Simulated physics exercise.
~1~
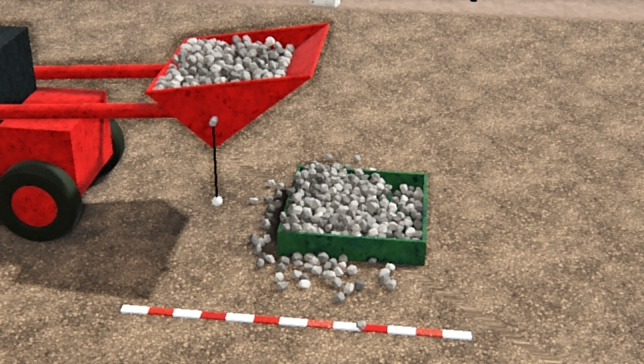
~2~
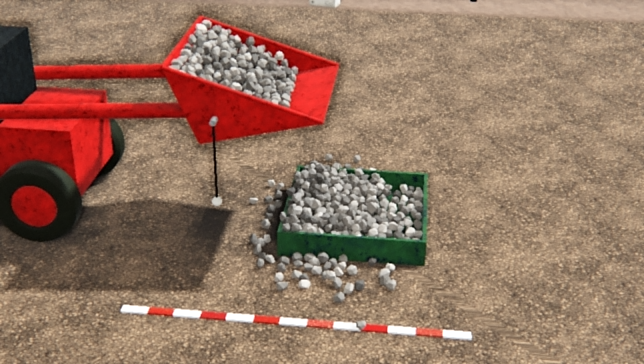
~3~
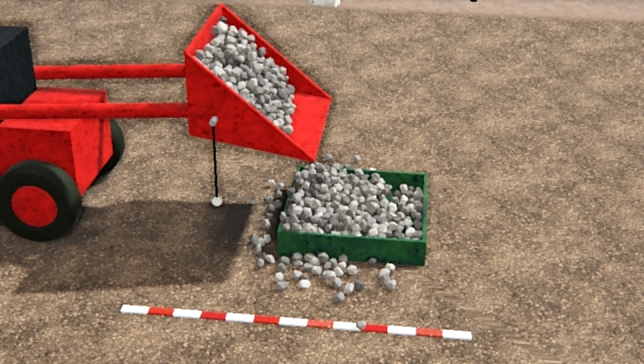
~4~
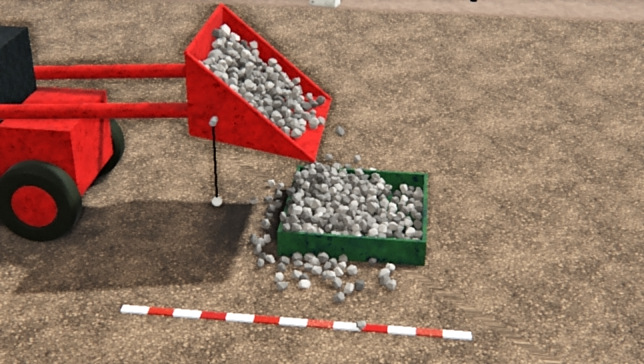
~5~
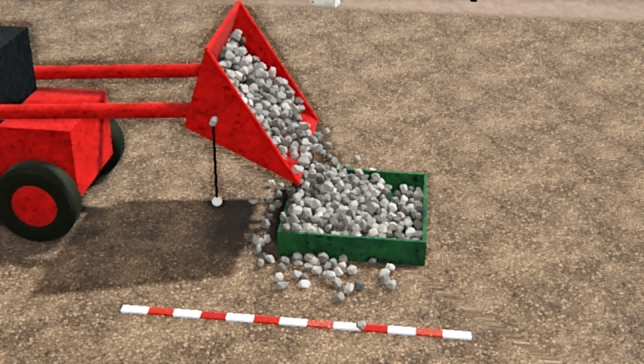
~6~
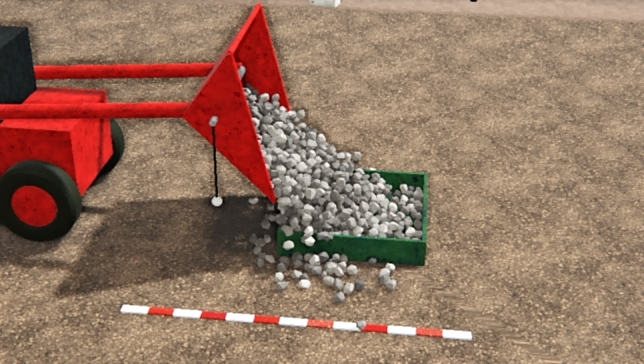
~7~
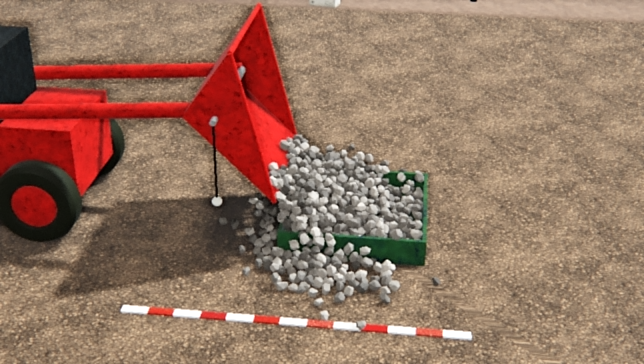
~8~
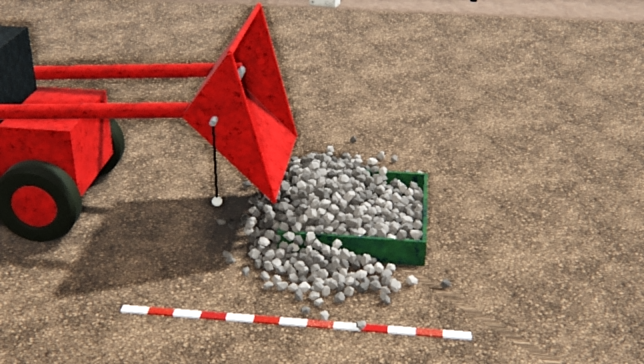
At the start, a red loader on the left holds a raised bucket full of grey stones, while a green bin already heaped with similar stones sits in front, some spilled around it. The bucket tips forward toward the bin, pauses with its load still inside, and a few stones begin to slide toward the lip. It then tilts further, and the stones pour down in a thick stream onto the heap. Many spill over the near side and left edge of the bin toward the striped staff. Finally the bucket hangs steeply tipped and empty, above a larger, spread-out pile that partly buries the bin.
